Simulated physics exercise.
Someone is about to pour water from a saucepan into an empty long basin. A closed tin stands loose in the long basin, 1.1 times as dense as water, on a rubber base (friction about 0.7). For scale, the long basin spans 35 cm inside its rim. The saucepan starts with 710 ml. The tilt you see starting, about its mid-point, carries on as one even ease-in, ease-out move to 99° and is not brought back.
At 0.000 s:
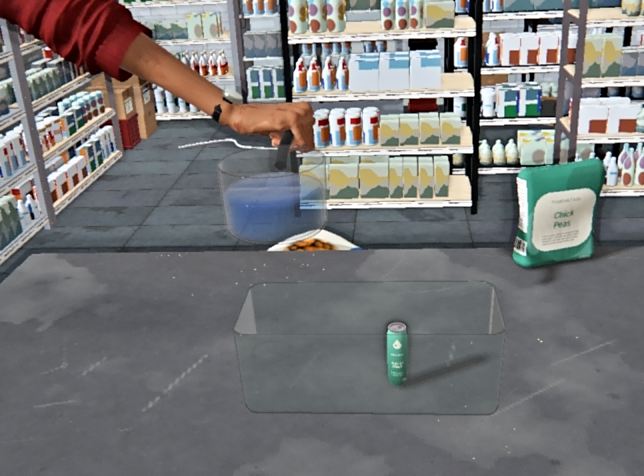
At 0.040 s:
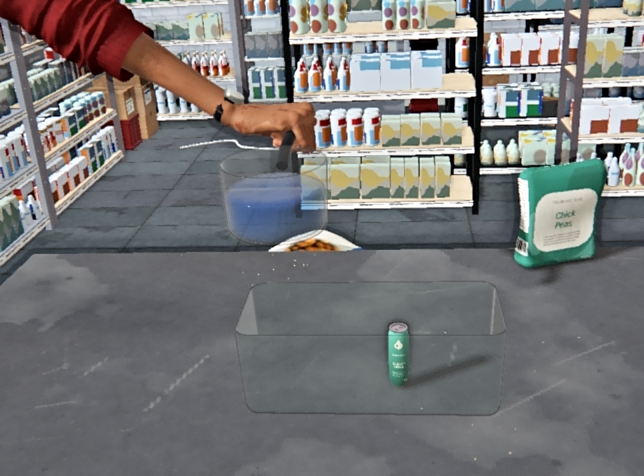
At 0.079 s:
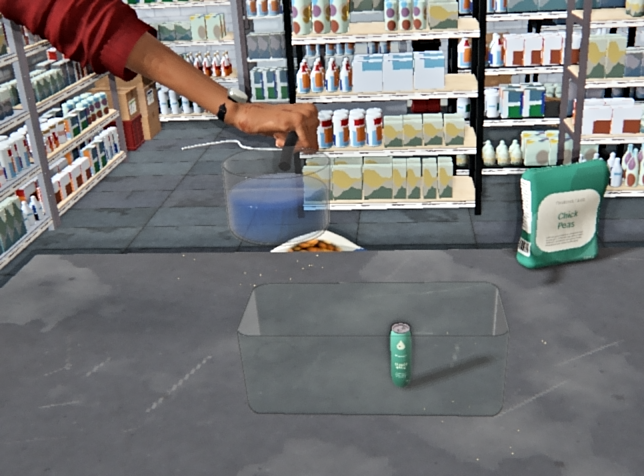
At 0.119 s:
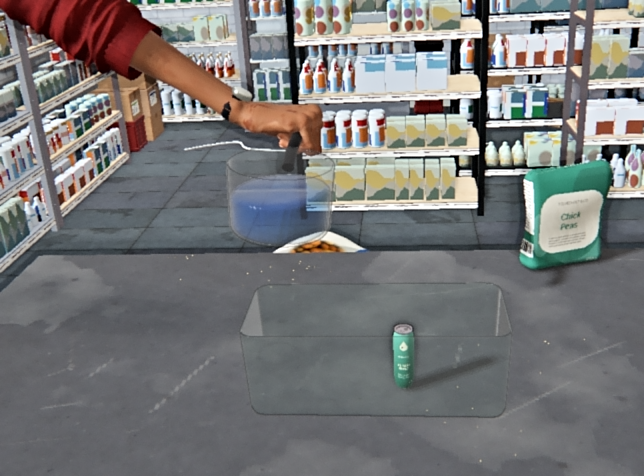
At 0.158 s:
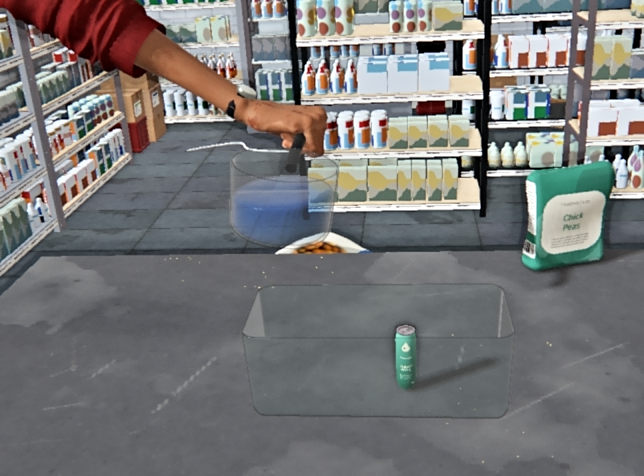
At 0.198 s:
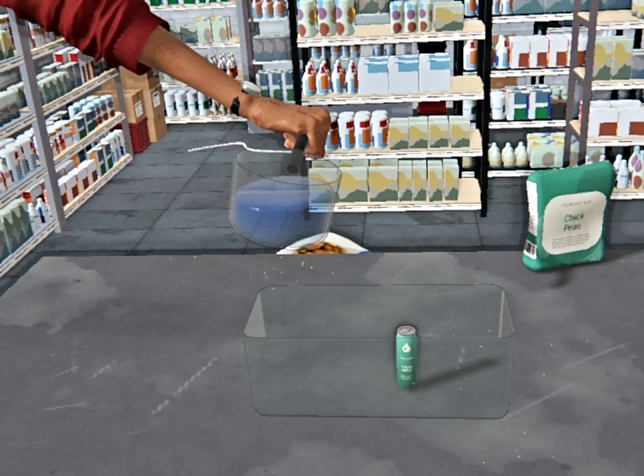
A hand holds a saucepan of blue water and slowly tilts it above a grey counter.
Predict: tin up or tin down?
It goes over.
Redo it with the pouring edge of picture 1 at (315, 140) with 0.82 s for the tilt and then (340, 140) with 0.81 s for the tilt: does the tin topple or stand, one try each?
First it topples; then it falls.
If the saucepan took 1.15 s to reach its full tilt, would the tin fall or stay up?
The tin topples.
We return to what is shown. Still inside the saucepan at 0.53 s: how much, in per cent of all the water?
Near 76 in a hundred.
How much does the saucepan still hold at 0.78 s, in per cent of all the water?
Some 22 per cent.
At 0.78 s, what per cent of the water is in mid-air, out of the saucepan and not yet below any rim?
About 22 per cent.
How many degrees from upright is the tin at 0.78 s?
About 0°.
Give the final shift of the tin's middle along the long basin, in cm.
About 8.5 cm.
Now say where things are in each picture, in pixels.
It leans 0°; its right rim is at (324, 161); the water meets the walls at (226, 188) and (324, 186); the long basin's rim runs from (242, 308) to (500, 307); the tin's top is at (397, 330), in the first picture.
It leans 1°; its right rim is at (326, 162); the water meets the walls at (227, 188) and (325, 186), in the second picture.
It leans 2°; its right rim is at (329, 164); the water meets the walls at (229, 189) and (328, 187), in the third picture.
It leans 5°; its right rim is at (334, 167); the water meets the walls at (232, 189) and (330, 188), in the fourth picture.
It leans 9°; its right rim is at (338, 172); the water meets the walls at (235, 191) and (334, 189), in the fifth picture.
It leans 14°; its right rim is at (341, 177); the water meets the walls at (235, 191) and (335, 190), in the sixth picture.
Then, 0.53 s in, the tilt is 73° and 76 per cent is still to pour; the tin stands where it began.
Then, 0.78 s in, the tilt is 99° and 23 per cent is still to pour; the tin stands where it began.
Then, 1.03 s in, the tilt is 99° and 5 per cent is still to pour; the tin leans 43°.
Then, 1.31 s in, the tilt is 99° and 1 per cent is still to pour; the tin lies on its side.
Finally, the tin lies on its side.
